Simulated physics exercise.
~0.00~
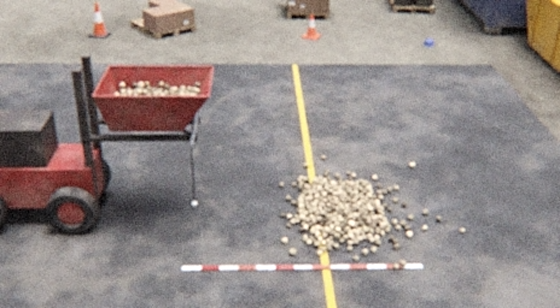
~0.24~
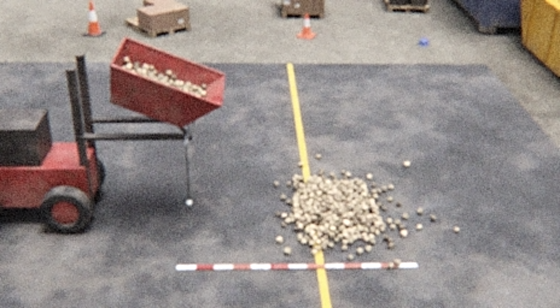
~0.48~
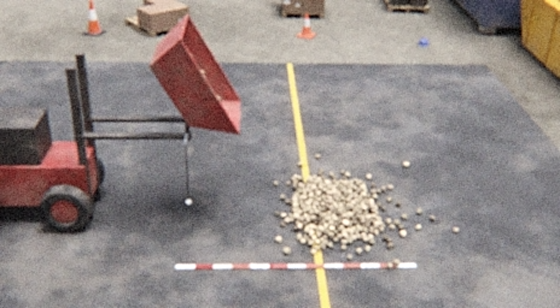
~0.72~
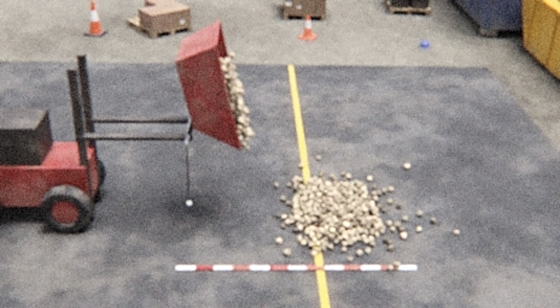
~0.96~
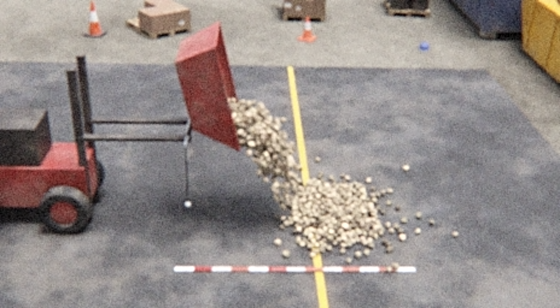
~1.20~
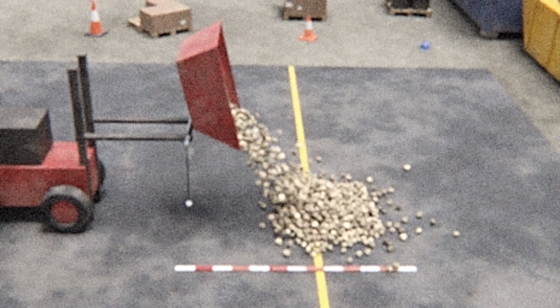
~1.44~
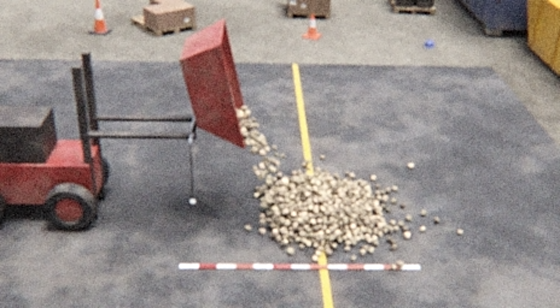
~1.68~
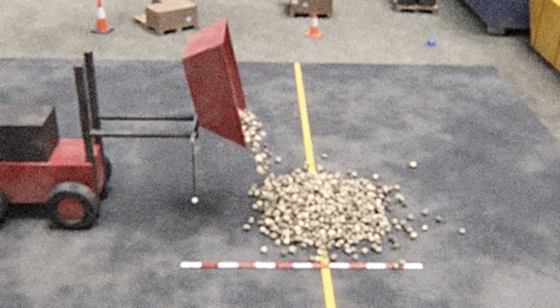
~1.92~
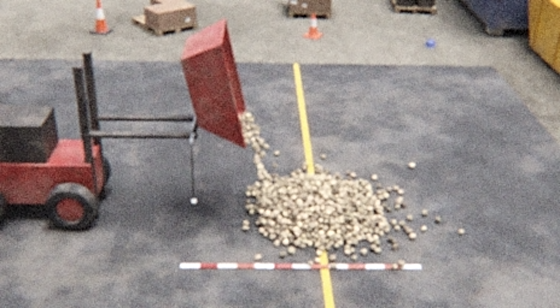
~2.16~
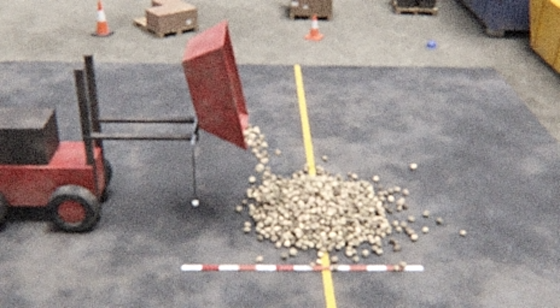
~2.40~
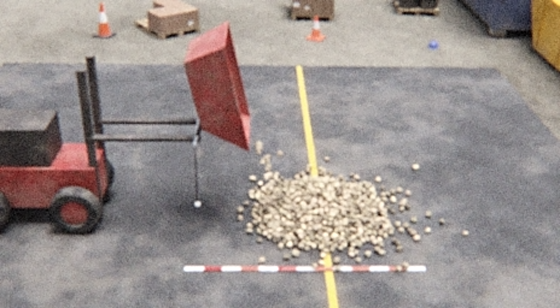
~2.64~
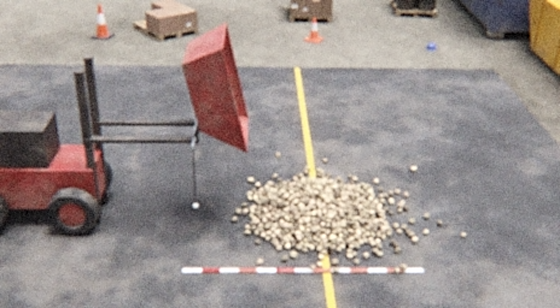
A red skip full of pale stones, held out by a small red fork truck at the left, begins to tip to the right. Ahead of it, an earlier heap of similar stones lies across a yellow line on the dark floor, behind a red and white staff. The skip swings steeply over before any stones leave it, then they pour out in a thick stream onto the heap's left side. The skip holds still as the flow thins to a trickle. Finally it hangs empty above a broader heap, spread mostly leftward and still straddling the line.
